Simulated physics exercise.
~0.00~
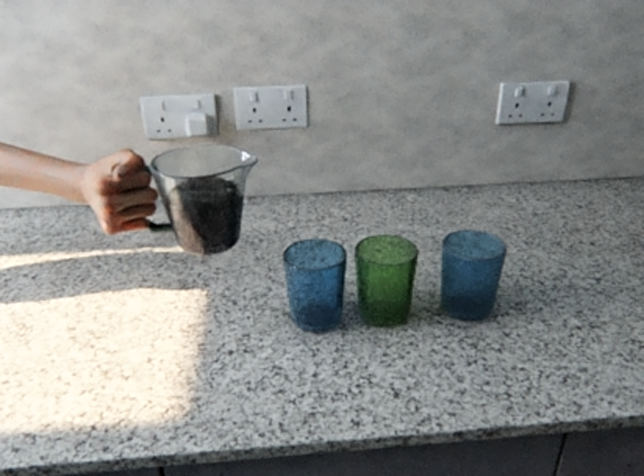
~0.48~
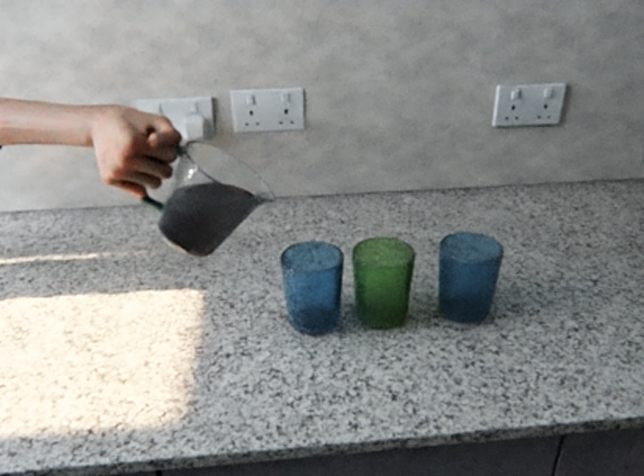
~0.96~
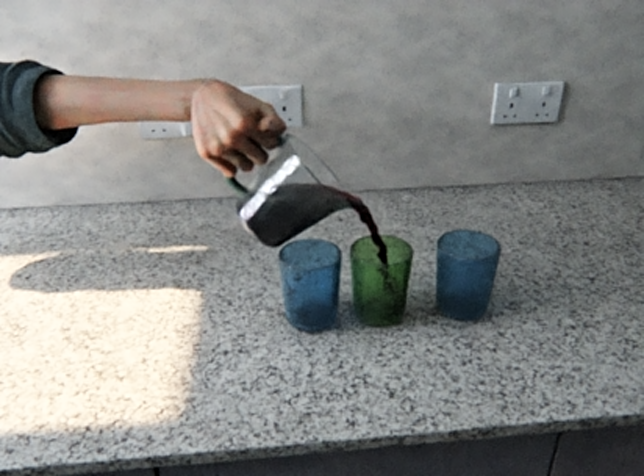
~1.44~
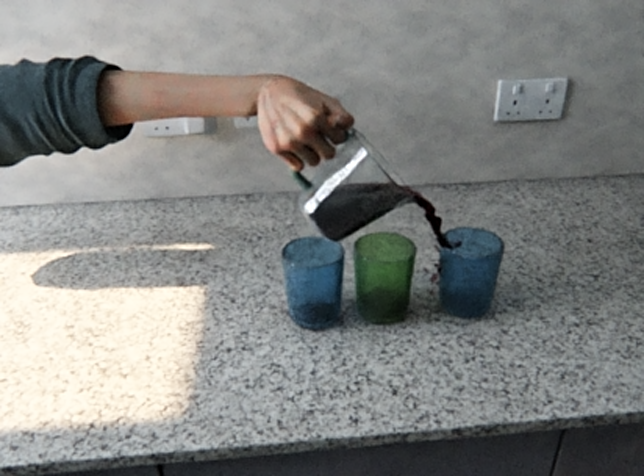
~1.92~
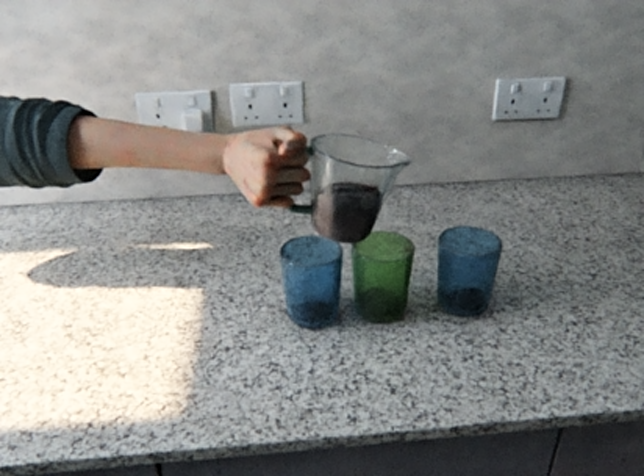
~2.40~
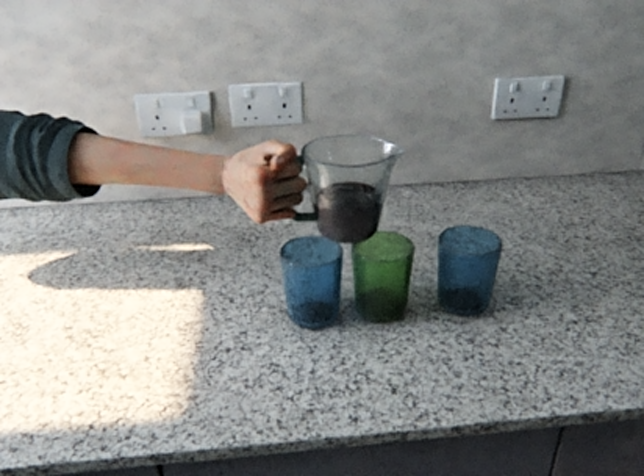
On a speckled stone counter against a grey wall with sockets, three tumblers stand in a line, a green one between two blue ones. A hand holds a clear measuring jug of dark wine to their left. The hand tips the jug and carries it rightward over the glasses, the wine streaming from its spout. The stream falls into the green glass, then reaches the right blue one. The hand then turns the jug back level, and at the end it holds it still above the glasses, with wine left inside and dark liquid low in the tumblers.
